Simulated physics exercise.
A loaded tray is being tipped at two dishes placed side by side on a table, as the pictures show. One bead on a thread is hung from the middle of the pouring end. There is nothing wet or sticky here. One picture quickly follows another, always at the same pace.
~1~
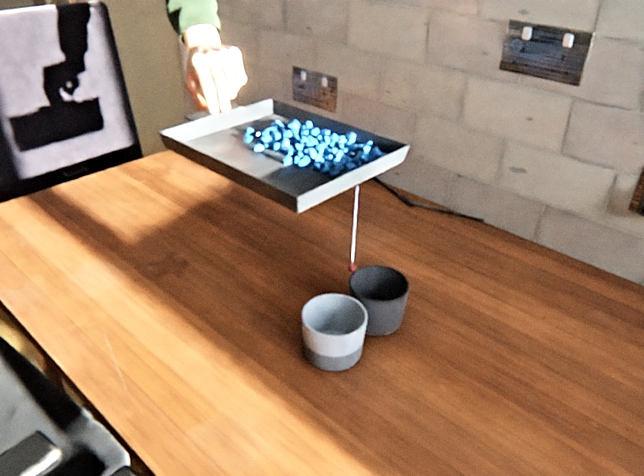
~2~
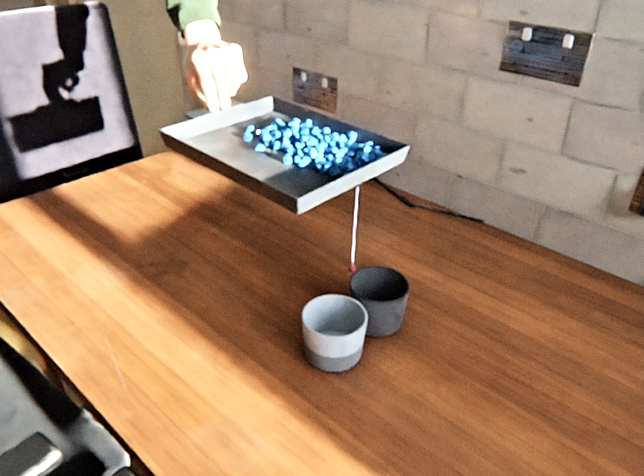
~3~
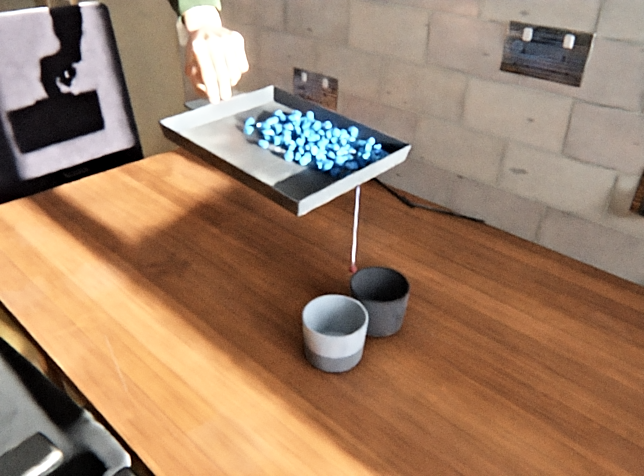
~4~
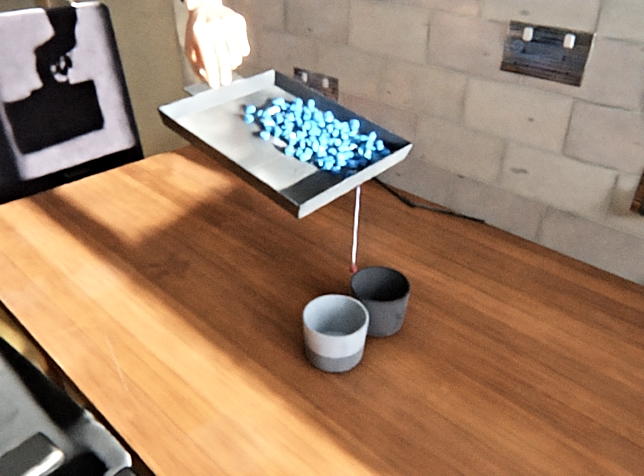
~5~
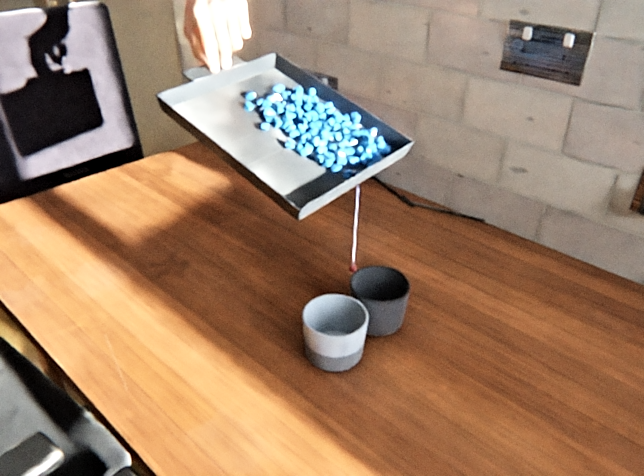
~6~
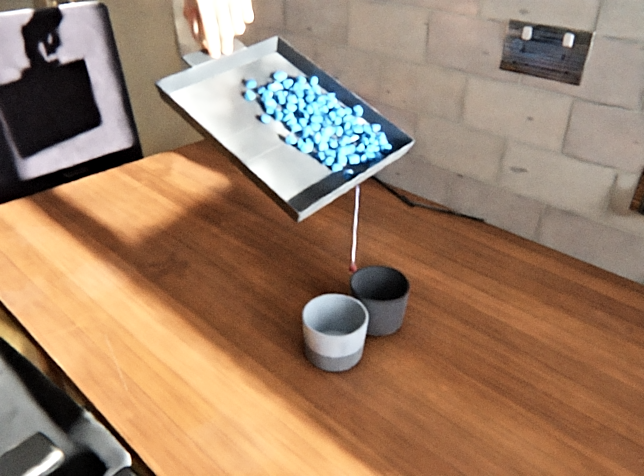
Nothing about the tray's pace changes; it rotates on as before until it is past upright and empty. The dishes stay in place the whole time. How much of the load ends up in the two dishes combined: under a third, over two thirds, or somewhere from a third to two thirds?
Most likely the dishes will trap one to two thirds of the load.
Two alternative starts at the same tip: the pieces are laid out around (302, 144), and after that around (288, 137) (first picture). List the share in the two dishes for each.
In order, roughly 50 % and 40 %.
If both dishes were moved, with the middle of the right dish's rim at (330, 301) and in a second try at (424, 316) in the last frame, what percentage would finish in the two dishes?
40 % and 0 %.
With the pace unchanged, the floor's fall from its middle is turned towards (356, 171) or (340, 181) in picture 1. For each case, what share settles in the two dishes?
Close to 20 percent first and close to 40 percent second.
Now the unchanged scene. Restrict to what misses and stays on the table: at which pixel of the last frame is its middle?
The middle is around (372, 412).
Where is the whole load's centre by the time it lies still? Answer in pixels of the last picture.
Resting centre, last frame: Roughly (337, 354).
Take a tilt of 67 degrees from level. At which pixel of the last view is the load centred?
I'd put it at about (342, 177).
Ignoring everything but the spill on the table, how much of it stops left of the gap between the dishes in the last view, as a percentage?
Near 40 per cent.
Just after the last frame, tray tipped steeply; almost all on the tray; about a tenth in the air.
A moment on, tray tipped past a quarter turn; roughly a quarter on the tray; roughly a quarter in the left dish; just a few in the right dish; roughly a third outside both; roughly a quarter in the air.
Further on, tray tipped past a quarter turn; roughly half in the left dish; about a tenth in the right dish; roughly half outside both.
When it is over, tray tipped past a quarter turn; roughly half in the left dish; about a tenth in the right dish; roughly half outside both.
